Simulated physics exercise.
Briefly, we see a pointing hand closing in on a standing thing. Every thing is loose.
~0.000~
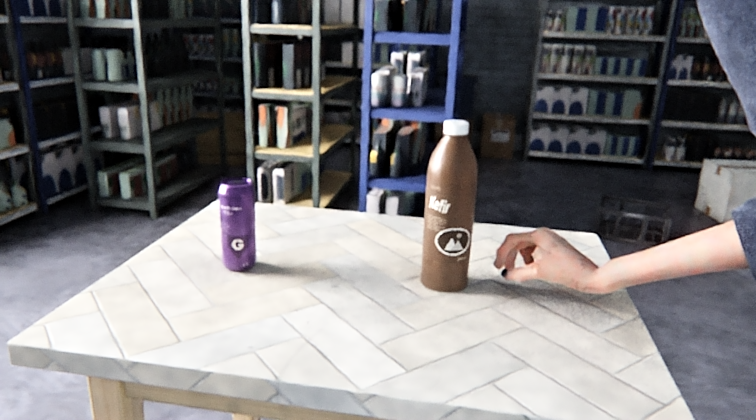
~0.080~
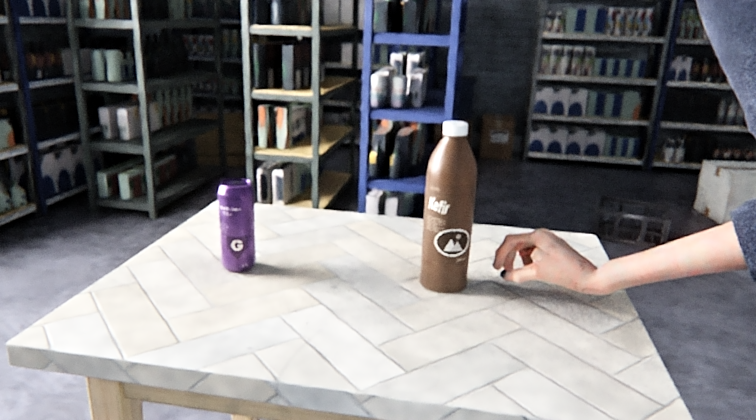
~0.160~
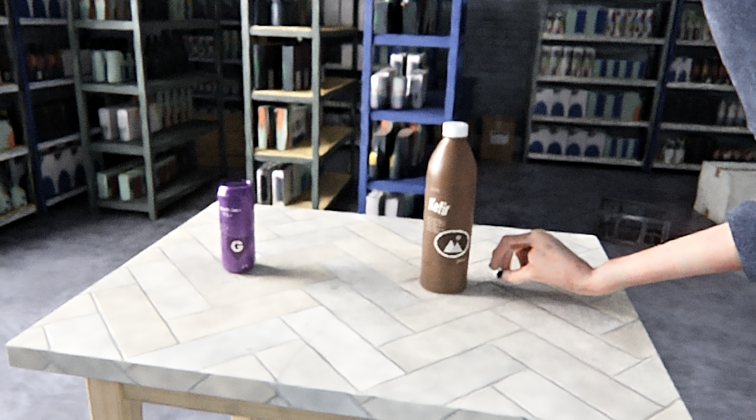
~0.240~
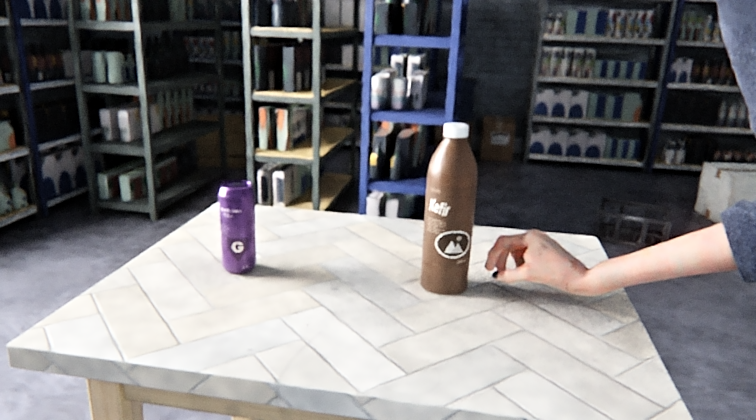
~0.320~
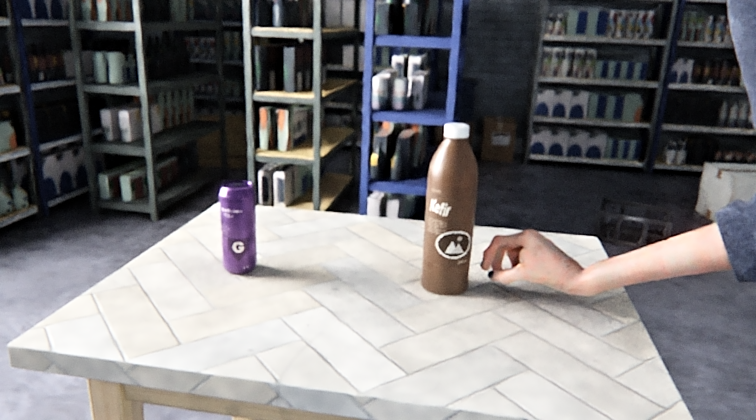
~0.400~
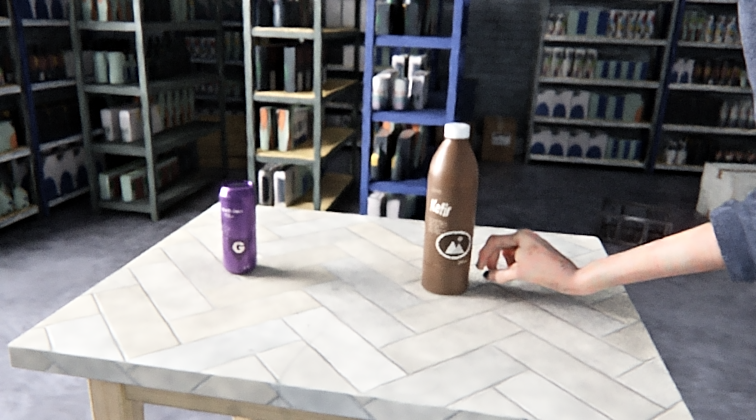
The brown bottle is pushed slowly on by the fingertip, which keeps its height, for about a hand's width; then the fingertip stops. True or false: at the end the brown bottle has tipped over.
False.
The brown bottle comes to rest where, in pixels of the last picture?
Looks like it settles somewhere around (377, 203).
After 0.80 s, brown bottle slid a little near (436, 207).
After 1.20 s, brown bottle slid about its own width near (411, 205).
After 1.60 s, brown bottle slid about its own width near (386, 203).
At rest (2.3 s), moved from the start, brown bottle. Seen from the same camera at the end, brown bottle near (377, 203).
